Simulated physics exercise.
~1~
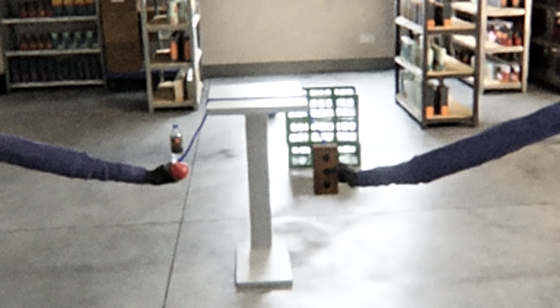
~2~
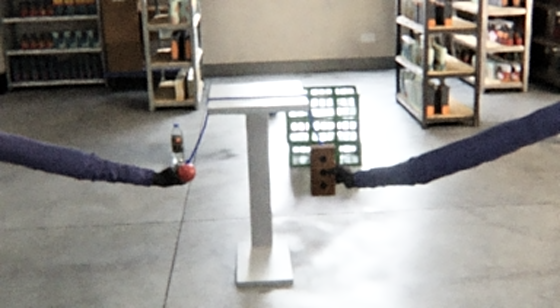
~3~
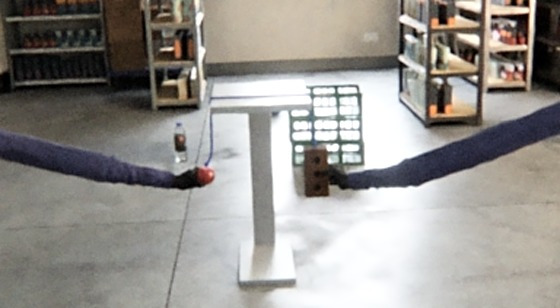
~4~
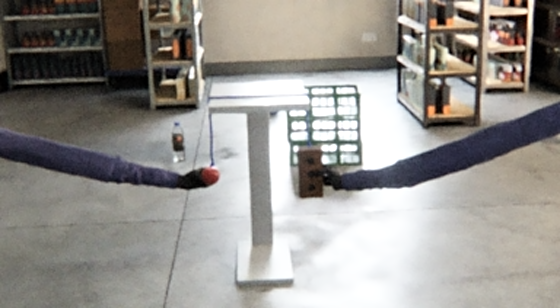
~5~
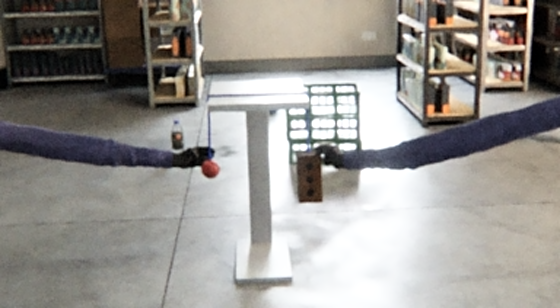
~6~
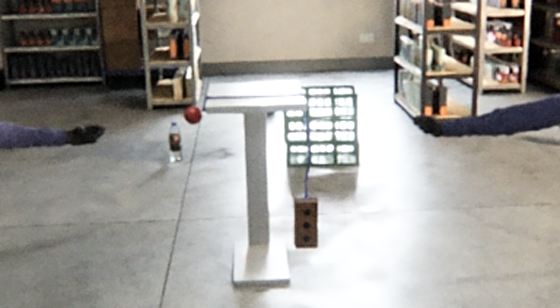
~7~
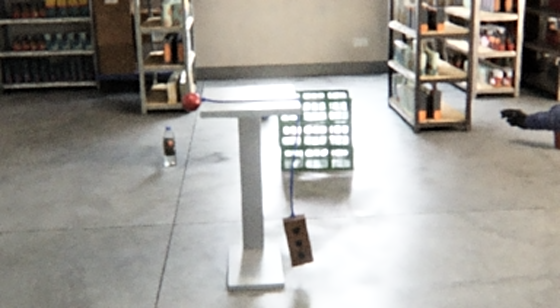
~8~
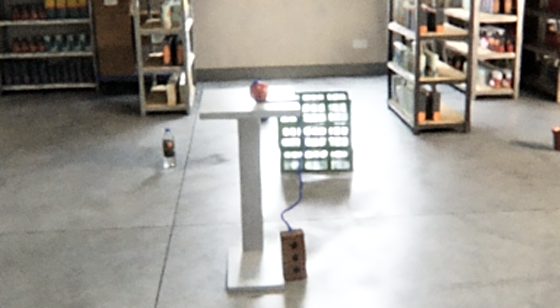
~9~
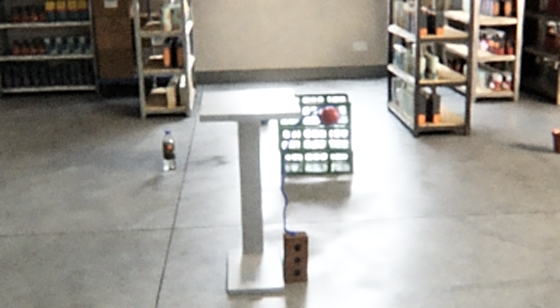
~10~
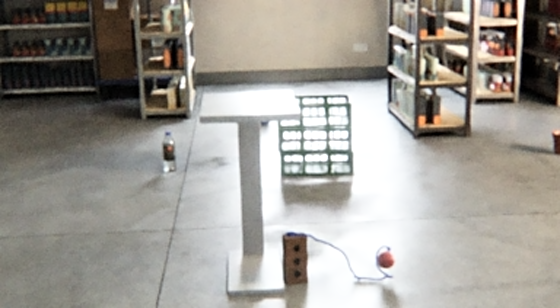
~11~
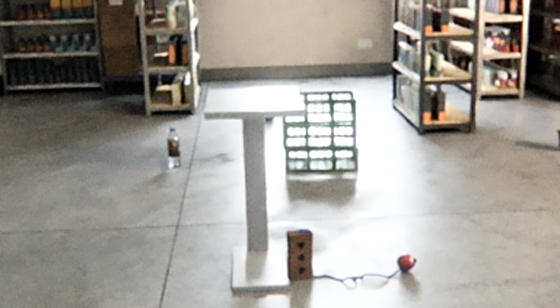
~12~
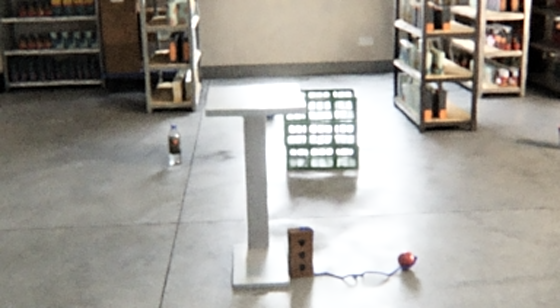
In a room with stocked shelves, two hands hold a red apple and a brick joined by a cord across a white side table, then let go. The brick drops on the right, pulling the apple up and over the tabletop, and both end on the floor with the cord at right.
